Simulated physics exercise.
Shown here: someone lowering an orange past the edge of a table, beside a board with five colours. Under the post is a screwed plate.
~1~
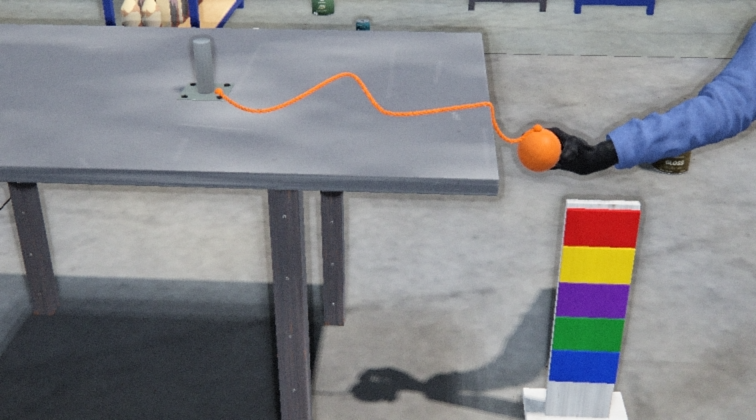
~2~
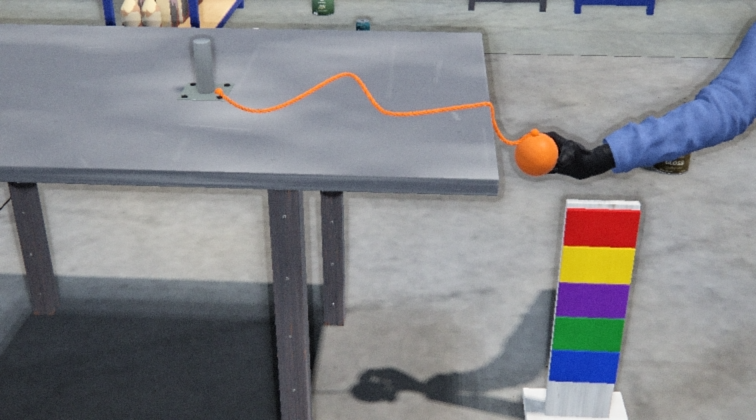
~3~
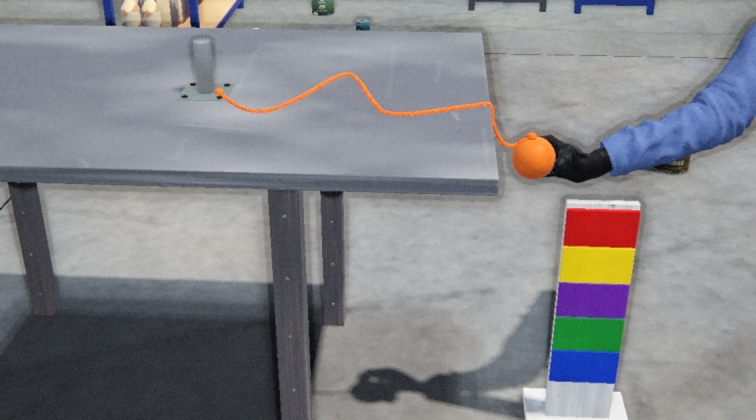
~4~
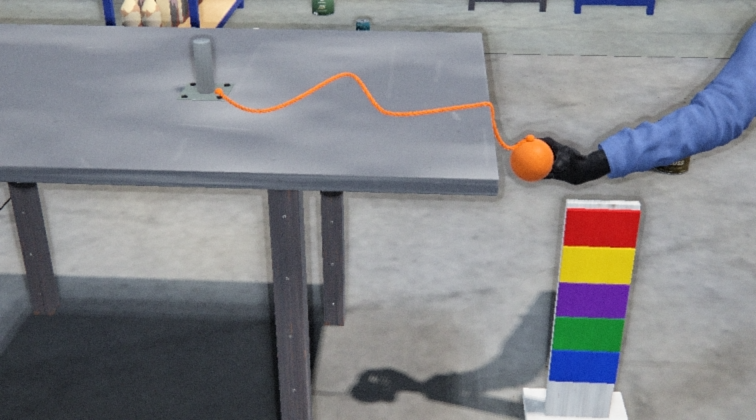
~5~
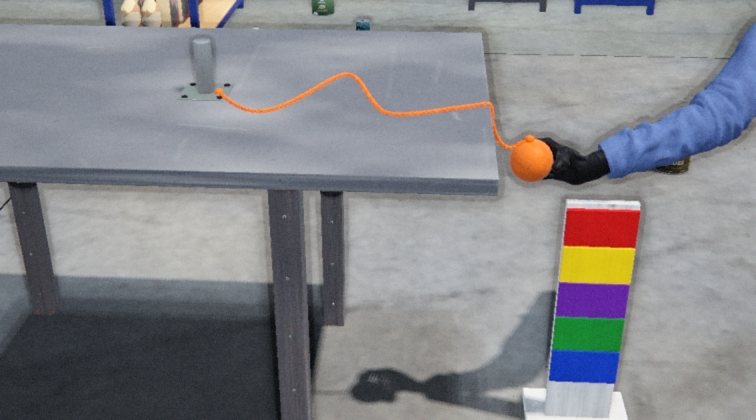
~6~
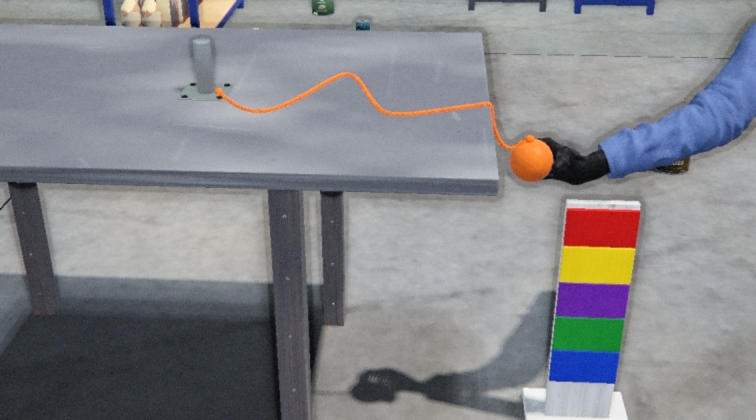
An orange ball on a cord tied to a post on a gray table shifts slightly left and down in a black-gloved hand, then stays nearly still beside the table edge, above a board with five coloured bands.
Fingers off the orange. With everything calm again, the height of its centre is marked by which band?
By the green band.
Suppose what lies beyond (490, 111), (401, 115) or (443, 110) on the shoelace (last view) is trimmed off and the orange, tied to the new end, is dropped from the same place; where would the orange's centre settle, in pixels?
The pixels come out at around (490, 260), (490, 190) and (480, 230), one per try.
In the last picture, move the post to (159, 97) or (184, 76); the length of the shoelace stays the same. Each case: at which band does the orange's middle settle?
Trial 1 - purple; trial 2 - purple.
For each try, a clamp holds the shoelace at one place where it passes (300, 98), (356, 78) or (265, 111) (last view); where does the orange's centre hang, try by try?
The pixel places are (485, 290), (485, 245) and (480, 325), one per try.
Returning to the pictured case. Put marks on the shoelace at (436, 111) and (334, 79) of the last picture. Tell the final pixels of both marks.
End: (481, 200) and then (410, 97).
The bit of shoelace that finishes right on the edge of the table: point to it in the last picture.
Location: About (367, 93).
A little later, orange near (471, 293); level with purple.
Next, orange near (481, 322); level with green.
When it is over, orange near (473, 326); level with green. Its middle rests at the green band.
